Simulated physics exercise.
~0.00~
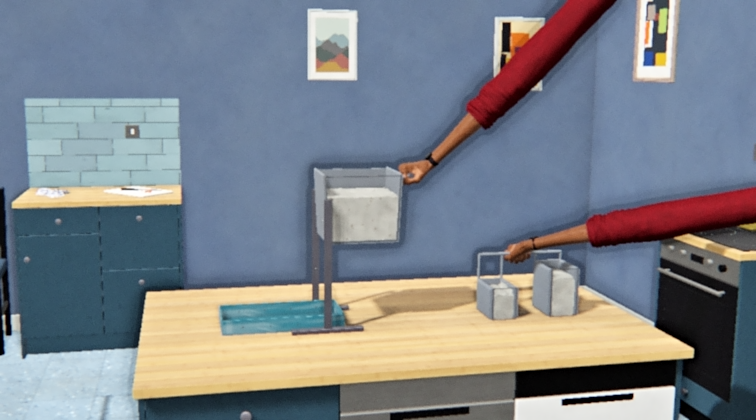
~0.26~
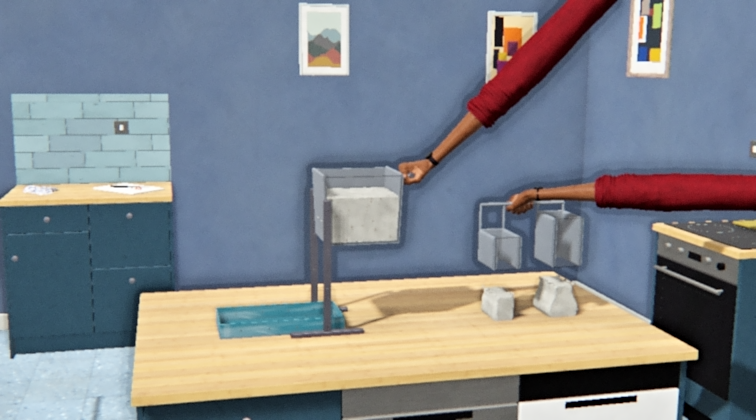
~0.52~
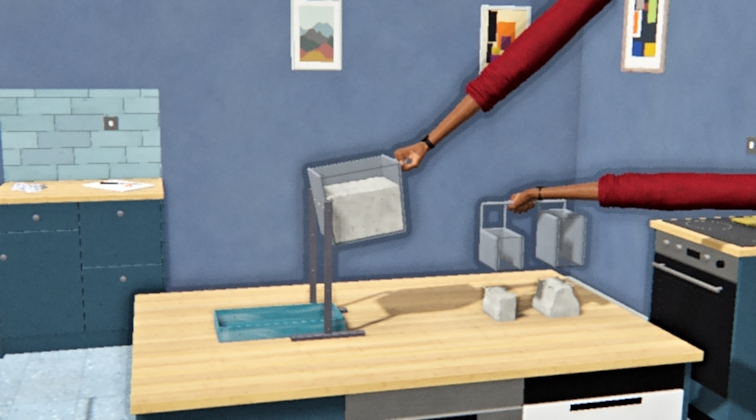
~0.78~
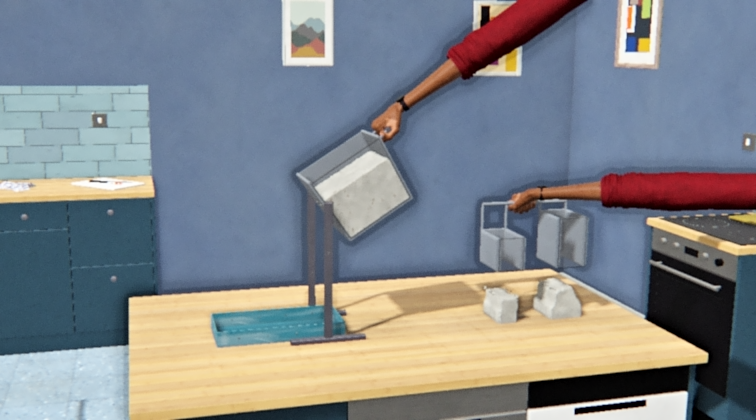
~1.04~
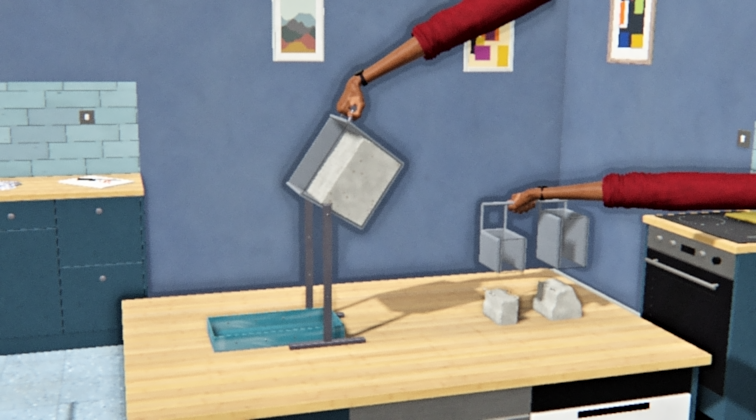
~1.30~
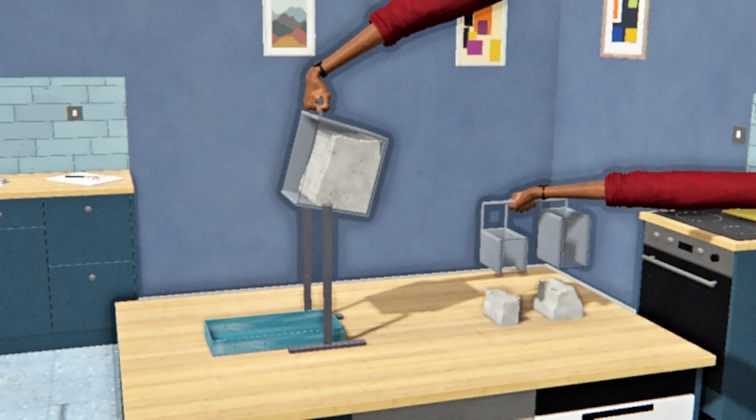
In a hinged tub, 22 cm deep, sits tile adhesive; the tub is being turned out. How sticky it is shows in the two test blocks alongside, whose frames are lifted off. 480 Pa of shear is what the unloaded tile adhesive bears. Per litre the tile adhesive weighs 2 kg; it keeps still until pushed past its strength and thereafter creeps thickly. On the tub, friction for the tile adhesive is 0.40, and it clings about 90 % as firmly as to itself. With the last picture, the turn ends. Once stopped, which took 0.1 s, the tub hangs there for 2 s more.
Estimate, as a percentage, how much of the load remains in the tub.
I would say about 99 per cent remains in the tub.
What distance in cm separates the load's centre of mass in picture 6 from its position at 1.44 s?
Some 2 cm.
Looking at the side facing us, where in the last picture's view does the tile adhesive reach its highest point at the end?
(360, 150).
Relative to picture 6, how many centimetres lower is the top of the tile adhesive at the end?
Roughly 4 cm.
By 1.44 s, the tub is at 75 degrees and holds 100 %.
By 1.61 s, the tub is at 75 degrees and holds 99 %.
By 1.78 s, the tub is at 75 degrees and holds 99 %.
By 1.95 s, the tub is at 75 degrees and holds 99 %.
By 3.30 s, at the end, the tub is at 75 degrees and holds 99 %.
